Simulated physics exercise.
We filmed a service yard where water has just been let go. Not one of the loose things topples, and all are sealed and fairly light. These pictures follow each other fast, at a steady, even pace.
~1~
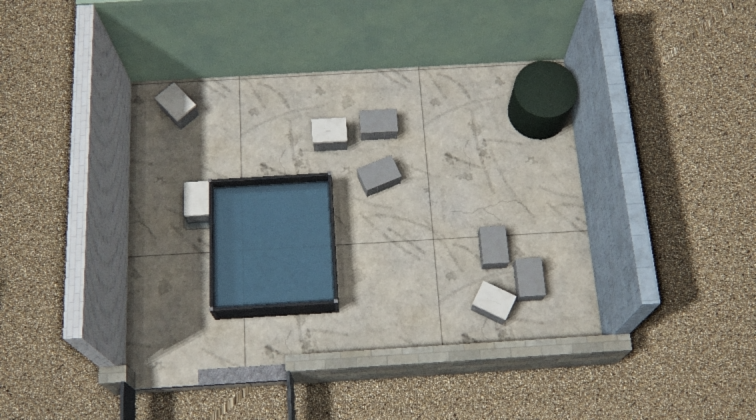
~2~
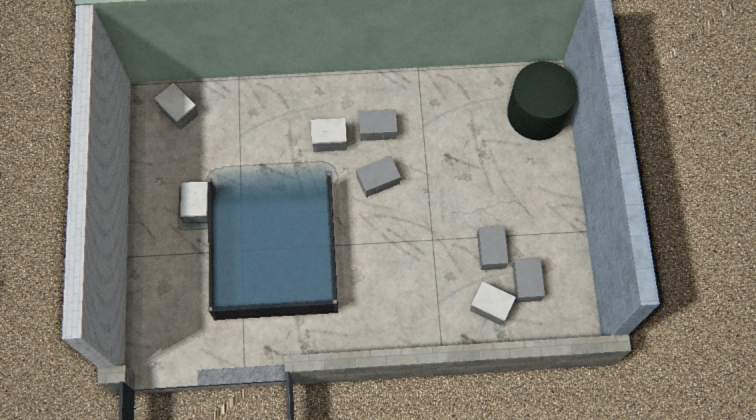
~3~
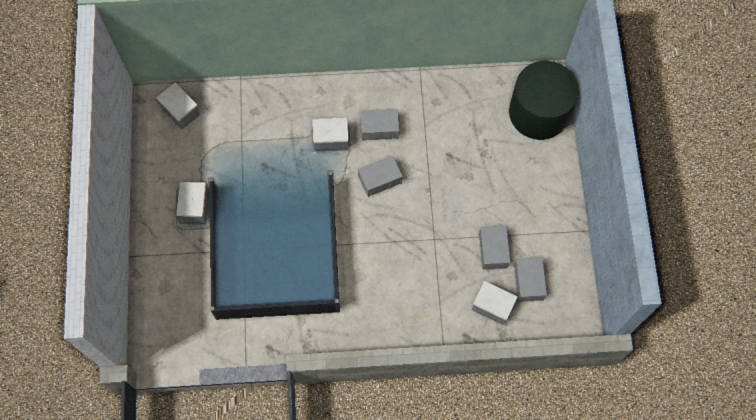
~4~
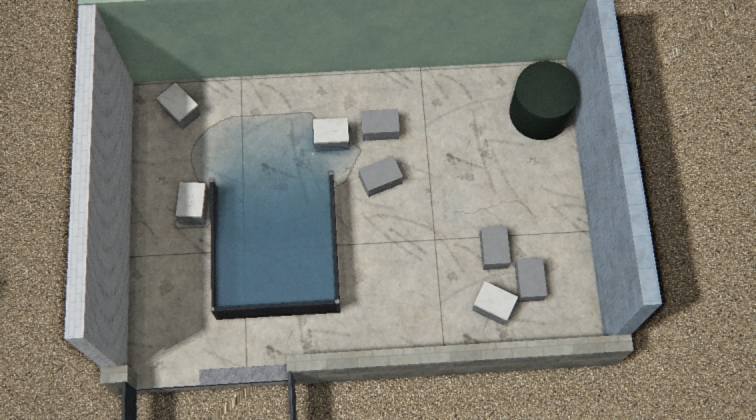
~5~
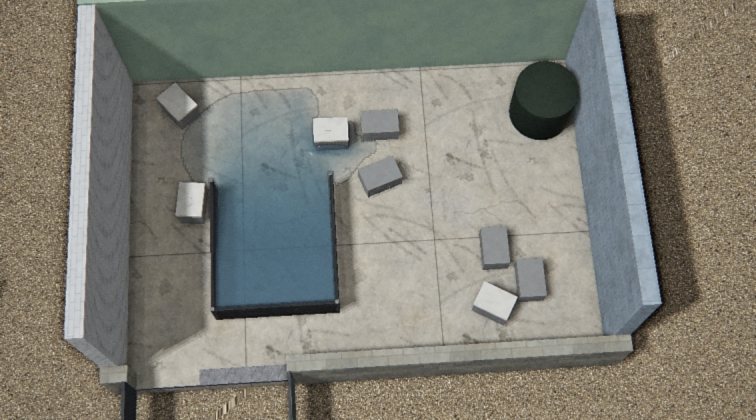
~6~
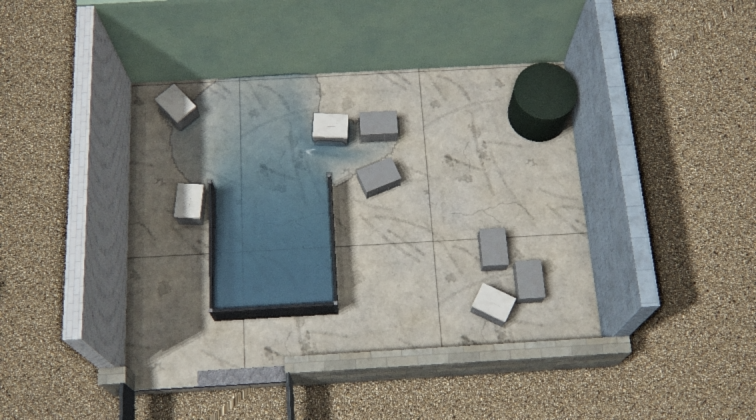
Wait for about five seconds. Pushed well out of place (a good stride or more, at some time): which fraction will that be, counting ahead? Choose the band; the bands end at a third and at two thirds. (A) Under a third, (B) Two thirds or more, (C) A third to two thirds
Answer: C.
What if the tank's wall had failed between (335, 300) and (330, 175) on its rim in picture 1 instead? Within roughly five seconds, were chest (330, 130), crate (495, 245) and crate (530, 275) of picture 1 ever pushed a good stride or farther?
Working through them in order, the first not displaced that far, the second gets shoved clear and the last gets shoved clear.
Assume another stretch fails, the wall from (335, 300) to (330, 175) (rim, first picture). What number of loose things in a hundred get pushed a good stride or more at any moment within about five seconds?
Near 50 in a hundred.
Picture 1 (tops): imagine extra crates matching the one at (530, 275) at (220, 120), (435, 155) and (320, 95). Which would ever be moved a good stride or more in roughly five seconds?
Here's how it goes: Sent far off, sent far off, and lastly sent far off.
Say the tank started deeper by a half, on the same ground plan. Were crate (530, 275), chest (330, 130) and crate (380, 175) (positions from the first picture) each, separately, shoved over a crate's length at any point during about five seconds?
As asked: Fell short, went the distance, fell short.
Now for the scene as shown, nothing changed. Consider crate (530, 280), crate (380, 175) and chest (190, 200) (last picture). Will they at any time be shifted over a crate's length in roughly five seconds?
In that order: Under that, no, short of that.
A moment on, 0 of 8 are well off their spots; 0 afloat.
Next, 2 of 8 are well off their spots; 1 afloat.
Later, 3 of 8 are well off their spots; 1 afloat.
In the end, 3 of 8 are well off their spots, and 3 have been at some point; 2 afloat.
